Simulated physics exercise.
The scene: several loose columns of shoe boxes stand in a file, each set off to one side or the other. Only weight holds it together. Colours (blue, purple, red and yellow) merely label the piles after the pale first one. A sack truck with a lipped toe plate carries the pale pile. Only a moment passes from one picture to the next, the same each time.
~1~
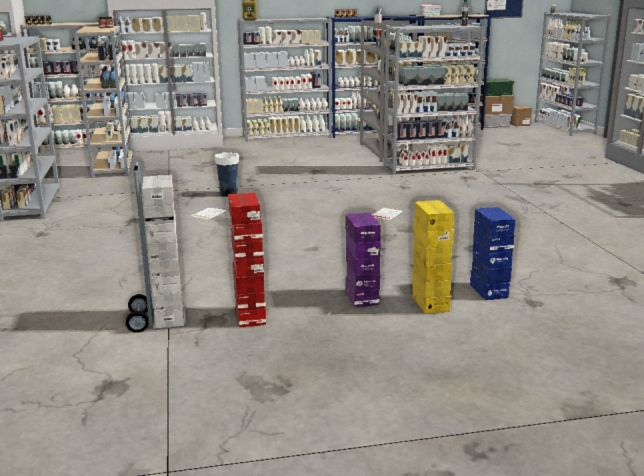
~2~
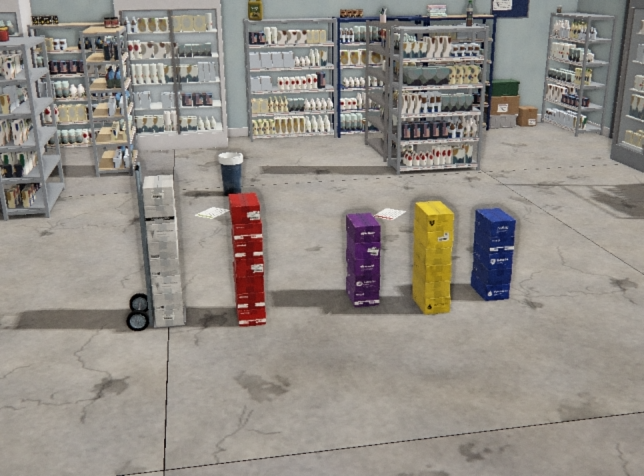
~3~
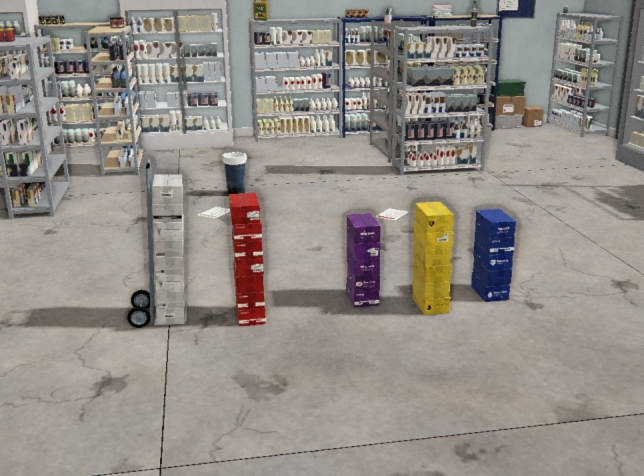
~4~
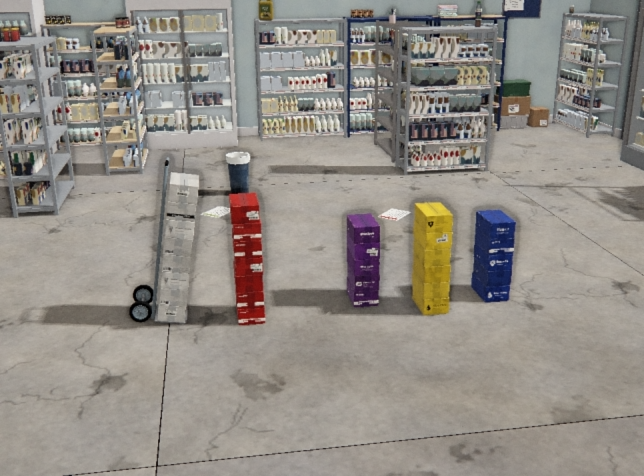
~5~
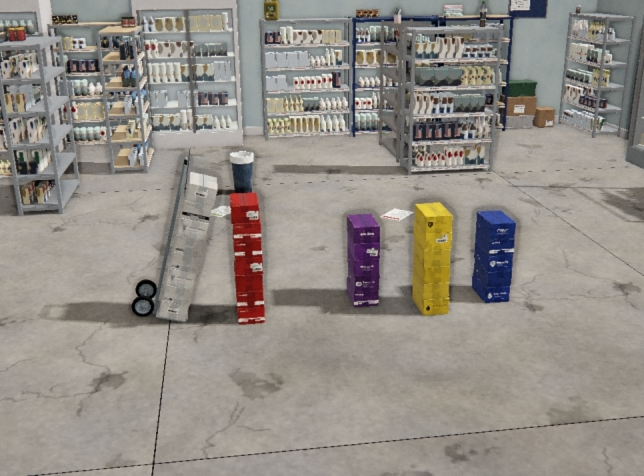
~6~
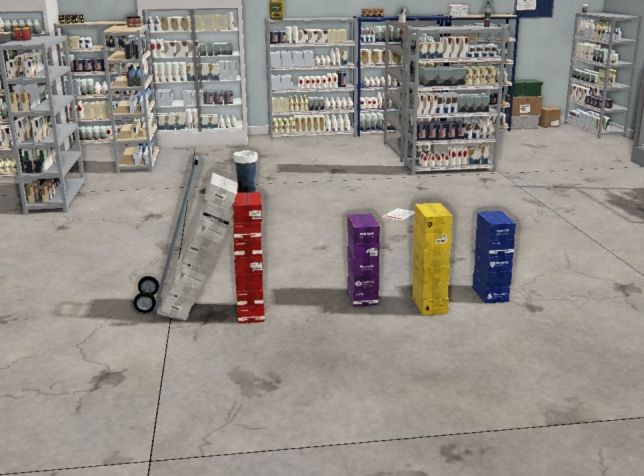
In a storeroom with a stained concrete floor and shelves of bottles along the back wall, seen from slightly above, the camera shifts gently around. A row of box stacks crosses the floor: a pale one on a wheeled hand truck at left, then red, purple, yellow and blue. The truck and pale stack stand upright, then lean steadily rightward towards the red stack, which barely shifts at the end.
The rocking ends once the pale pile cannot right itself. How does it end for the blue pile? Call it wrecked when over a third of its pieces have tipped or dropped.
In the end the blue column is left standing.
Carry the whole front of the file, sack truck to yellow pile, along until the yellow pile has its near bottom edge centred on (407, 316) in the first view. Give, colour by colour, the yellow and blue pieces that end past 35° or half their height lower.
The counts are yellow 0, blue 0.
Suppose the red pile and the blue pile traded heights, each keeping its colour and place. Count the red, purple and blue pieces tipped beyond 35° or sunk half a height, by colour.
Red 4, purple 0, blue 0.
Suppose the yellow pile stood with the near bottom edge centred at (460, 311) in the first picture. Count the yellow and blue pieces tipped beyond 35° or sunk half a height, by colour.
Yellow 0, blue 0.
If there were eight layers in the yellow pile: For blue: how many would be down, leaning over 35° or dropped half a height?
Down at the end: Blue 0.
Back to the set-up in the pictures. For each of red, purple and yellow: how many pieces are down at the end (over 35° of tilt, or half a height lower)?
Red 6, purple 0, yellow 0.
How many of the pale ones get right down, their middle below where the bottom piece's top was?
3 of them.
Soon, 6 of the pale pile down; none of the 5 blue boxes down (0 of 23 in all colours); top blue box unmoved; top red box tipped a little.
A while on, 8 of the pale pile down; none of the 5 blue boxes down (0 of 23 in all colours); top blue box unmoved; top red box tipped clearly, half its height lower.
Towards the end, 8 of the pale pile down; none of the 5 blue boxes down (6 of 23 in all colours); top blue box unmoved; top red box tipped well over, some two heights lower.
Then, 8 of the pale pile down; none of the 5 blue boxes down (6 of 23 in all colours); top blue box unmoved; top red box tipped steeply, some five heights lower.
Finally, 7 of the pale pile down; none of the 5 blue boxes down (6 of 23 in all colours); top blue box unmoved; top red box upside down. Seen by the last camera, middles, top blue box near (496, 225), top red box near (428, 318).
